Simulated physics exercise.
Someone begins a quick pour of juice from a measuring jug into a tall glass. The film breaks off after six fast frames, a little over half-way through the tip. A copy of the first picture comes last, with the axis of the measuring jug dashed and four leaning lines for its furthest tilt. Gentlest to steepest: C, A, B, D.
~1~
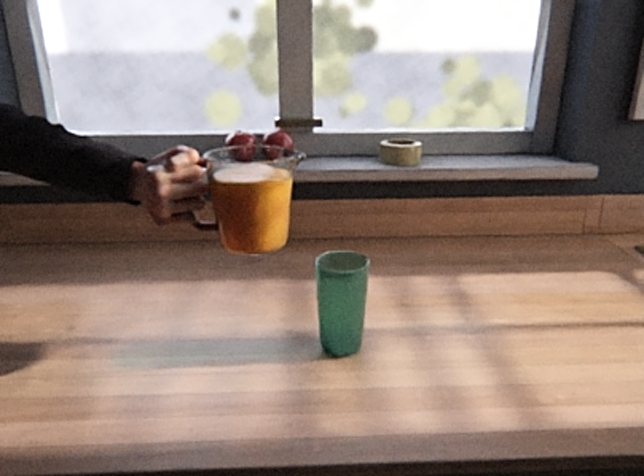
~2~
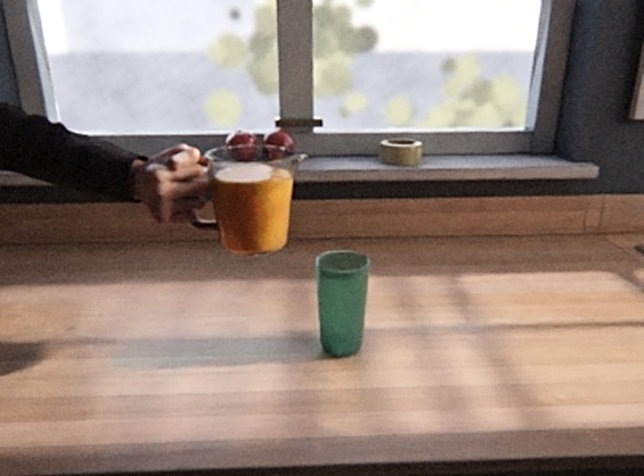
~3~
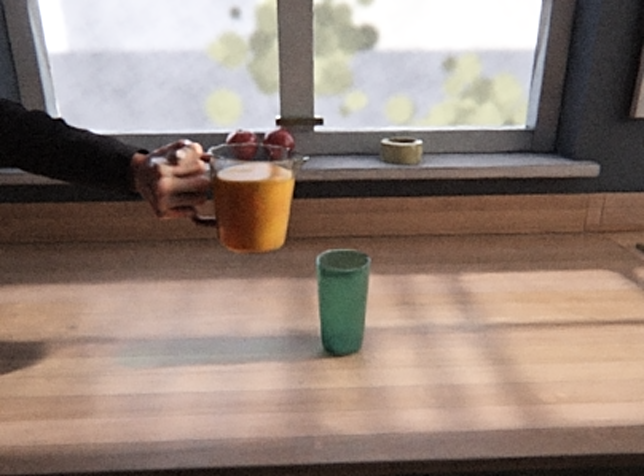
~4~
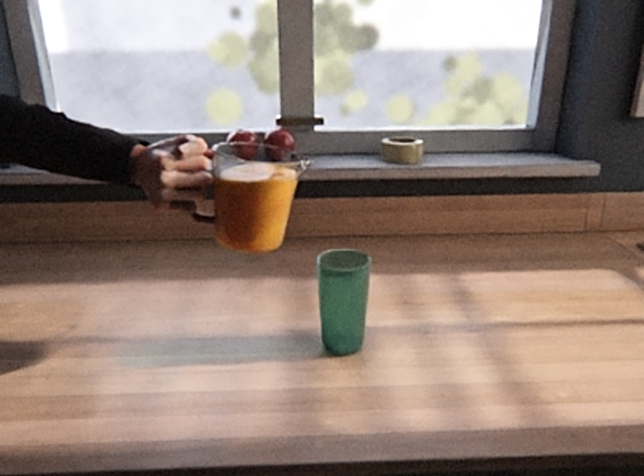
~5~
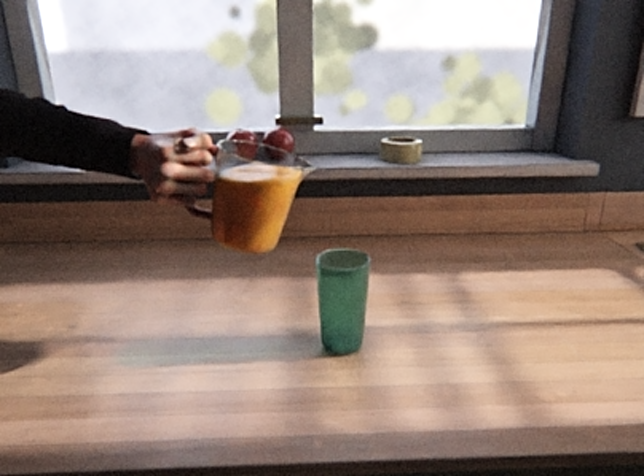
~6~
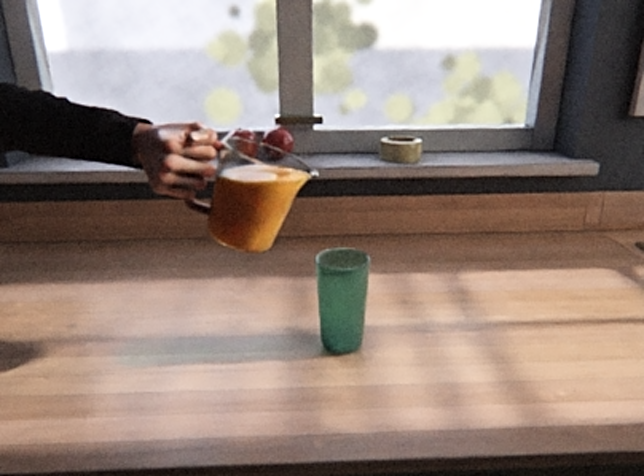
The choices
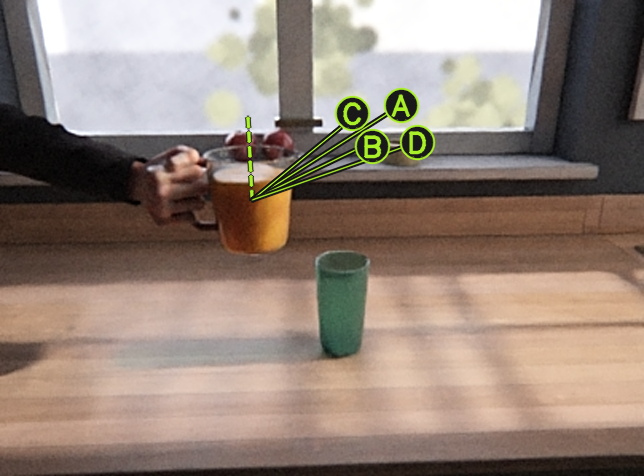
A hand in a dark sleeve, reaching in from the left, holds a clear glass jug of orange juice above a wooden counter, seen from the front by a still camera. A tall green glass stands below and to the right, with dark red fruit and a yellowish ring on the windowsill behind. The hand first holds the jug upright, then gradually tilts it rightward, with no juice leaving it.
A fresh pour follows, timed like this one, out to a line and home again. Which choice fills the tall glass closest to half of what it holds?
I would pick line C.
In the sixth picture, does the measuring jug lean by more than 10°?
Yes.
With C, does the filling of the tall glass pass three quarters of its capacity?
No, it does not.
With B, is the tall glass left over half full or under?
Over half.
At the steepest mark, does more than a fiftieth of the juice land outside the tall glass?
Yes.
On the marked copy, A at (386, 114); B at (354, 150); C at (340, 127); D at (401, 147).
With A, the tall glass ends with about 66 % of what it can hold.
With B, the tall glass ends with about 85 % of what it can hold.
With C, the tall glass ends with about 47 % of what it can hold.
With D, the tall glass ends with about 89 % of what it can hold; 11 % of the juice is spilt.
